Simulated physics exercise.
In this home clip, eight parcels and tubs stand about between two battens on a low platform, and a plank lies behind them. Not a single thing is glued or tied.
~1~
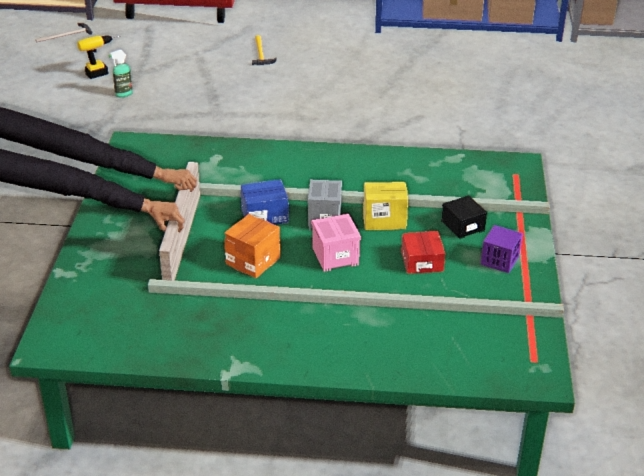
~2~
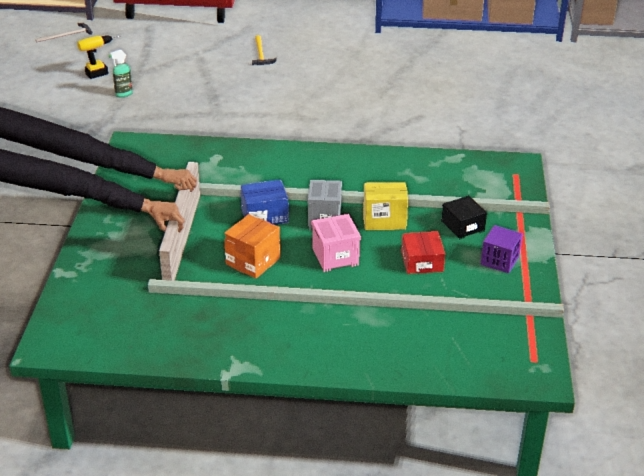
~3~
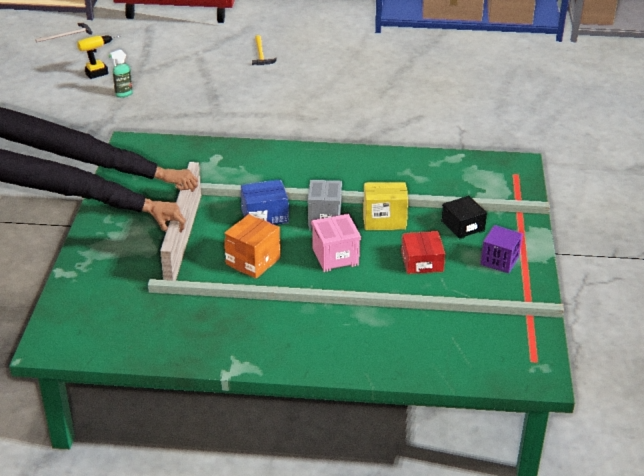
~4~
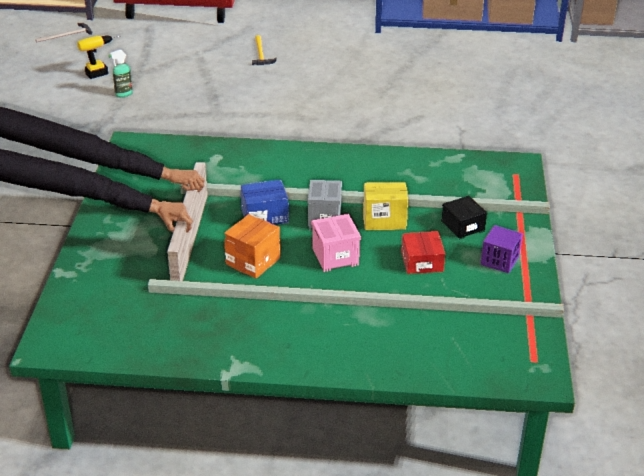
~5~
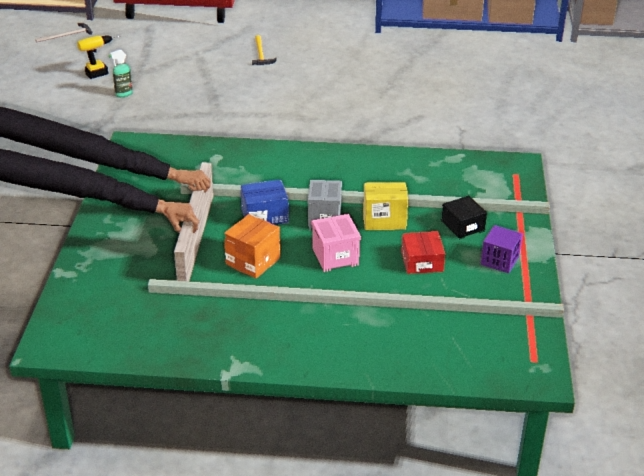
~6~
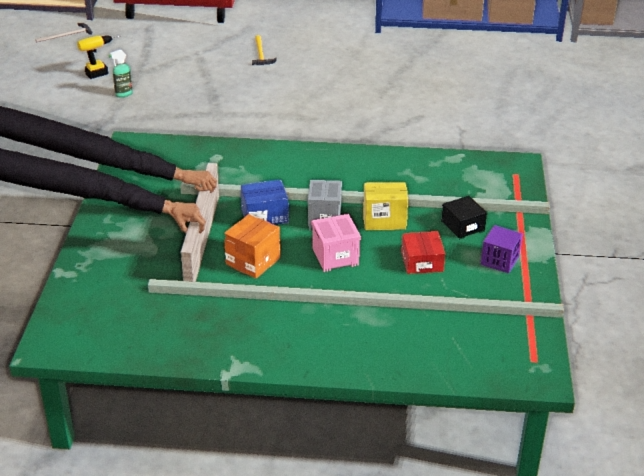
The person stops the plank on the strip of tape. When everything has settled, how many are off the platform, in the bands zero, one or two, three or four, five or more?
Off the platform: Five or more.
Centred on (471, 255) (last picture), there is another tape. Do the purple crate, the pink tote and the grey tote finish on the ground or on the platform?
Check: The purple crate takes the fall; the pink tote remains in place; the grey tote remains in place.
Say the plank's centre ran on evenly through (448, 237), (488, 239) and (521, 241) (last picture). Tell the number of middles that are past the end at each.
Respectively, 2, 4 and 6.
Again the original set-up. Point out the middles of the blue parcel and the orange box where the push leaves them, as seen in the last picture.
Listed as asked: First (545, 223), and then (547, 258).
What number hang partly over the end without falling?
It comes to 2.
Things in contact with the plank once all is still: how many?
The count in contact is 2.
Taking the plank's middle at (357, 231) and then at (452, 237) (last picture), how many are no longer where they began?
First 7, then 8.
Soon after, none off yet; purple crate at rest near (501, 249); black tote displaced a little near (473, 219); red box displaced a little near (428, 253).
In the end, the number that fall off is five or more; gone, grey tote, pink tote, yellow box, red box, black tote and purple crate.
